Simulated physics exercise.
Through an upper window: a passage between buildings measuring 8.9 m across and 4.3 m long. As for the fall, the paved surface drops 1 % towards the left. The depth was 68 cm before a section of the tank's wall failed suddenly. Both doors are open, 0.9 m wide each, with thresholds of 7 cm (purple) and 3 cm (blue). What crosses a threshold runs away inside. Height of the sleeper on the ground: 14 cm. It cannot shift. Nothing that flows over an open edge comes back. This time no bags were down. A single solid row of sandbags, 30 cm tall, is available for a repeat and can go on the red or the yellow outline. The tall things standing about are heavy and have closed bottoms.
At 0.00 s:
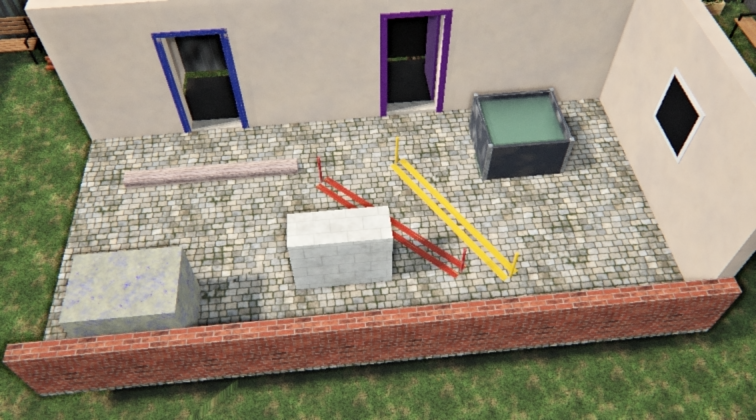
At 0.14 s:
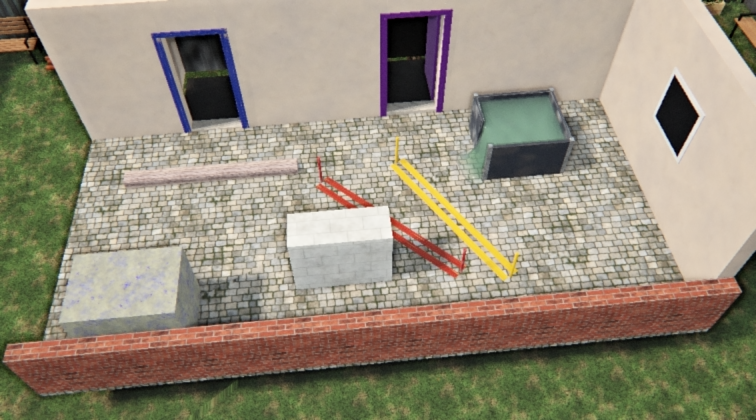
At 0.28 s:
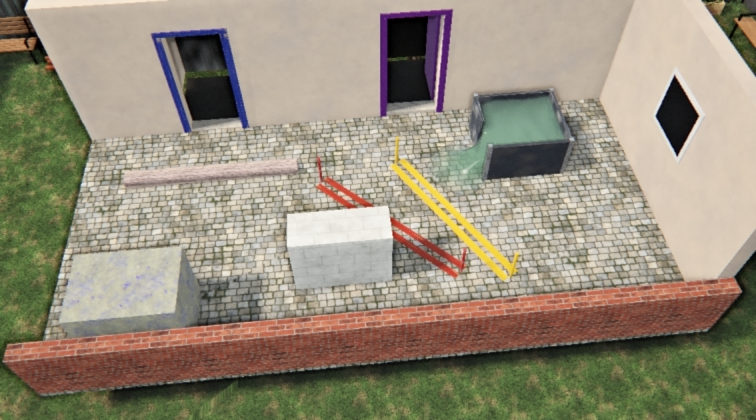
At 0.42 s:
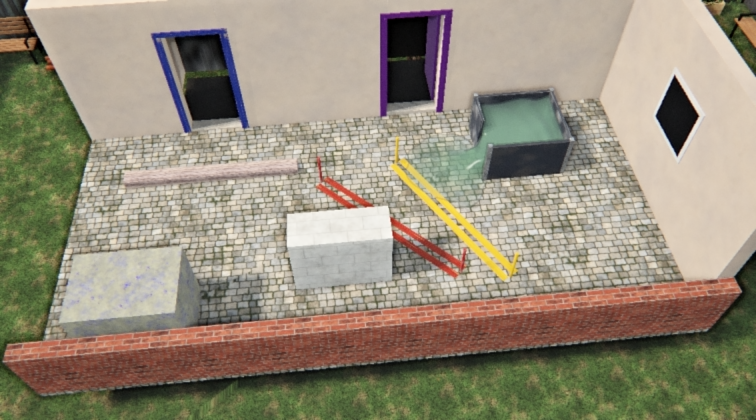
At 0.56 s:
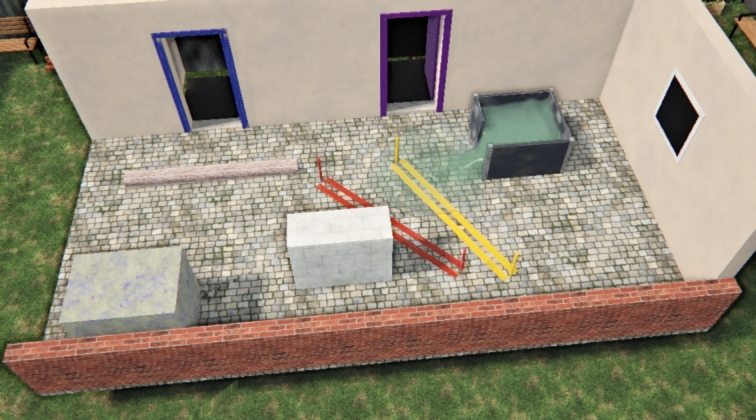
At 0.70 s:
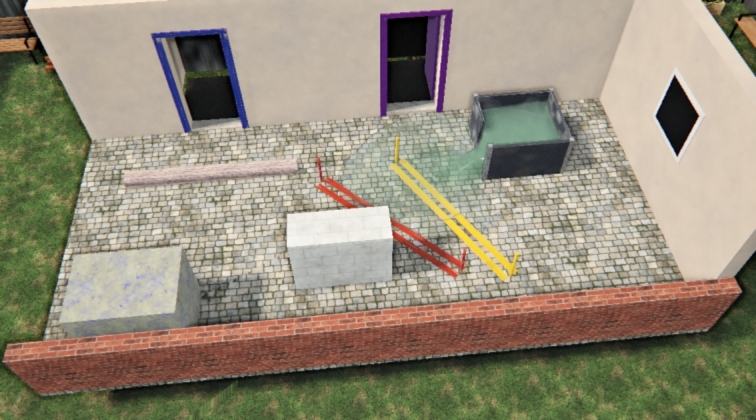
In a paved yard between pale walls, greenish water burst from the left side of a dark tank and spread leftward across the stones, thinning as it passed the yellow rails toward the red ones.
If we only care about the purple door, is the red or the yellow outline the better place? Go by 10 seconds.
The red one is better for that door.
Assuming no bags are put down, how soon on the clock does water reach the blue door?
For the blue door it's 2.0 s.
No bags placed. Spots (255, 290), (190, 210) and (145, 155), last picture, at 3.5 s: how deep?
I'd estimate 0, 2 and 3 centimetres.
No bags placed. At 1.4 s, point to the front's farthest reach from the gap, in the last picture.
(235, 216).
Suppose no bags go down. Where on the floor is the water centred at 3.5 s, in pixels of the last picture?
I'd put it at around pixel (362, 184).
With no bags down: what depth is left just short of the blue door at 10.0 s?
I'd put it at around 2.0 centimetres deep.
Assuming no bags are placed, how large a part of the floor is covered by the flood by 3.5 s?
Roughly 55 per cent of the floor is wet.
After 1.4 s water covers 30 % of the floor and is deepest (26 cm) near (473, 169) in the run without bags; in at the purple door, 0 L with no bags, 0 L with the row on red, 3 L on yellow.
After 2.2 s water covers 40 % of the floor and is deepest (20 cm) near (473, 169) in the run without bags; in at the purple door, 0 L with no bags, 0 L with the row on red, 40 L on yellow.
After 3.5 s water covers 55 % of the floor and is deepest (13 cm) near (473, 169) in the run without bags; in at the purple door, 0 L with no bags, 0 L with the row on red, 84 L on yellow.
After 6.0 s water covers 55 % of the floor and is deepest (8 cm) near (473, 169) in the run without bags; in at the purple door, 0 L with no bags, 0 L with the row on red, 106 L on yellow.
After 10.0 s water covers 45 % of the floor and is deepest (4 cm) near (473, 169) in the run without bags; in at the purple door, 0 L with no bags, 0 L with the row on red, 107 L on yellow.
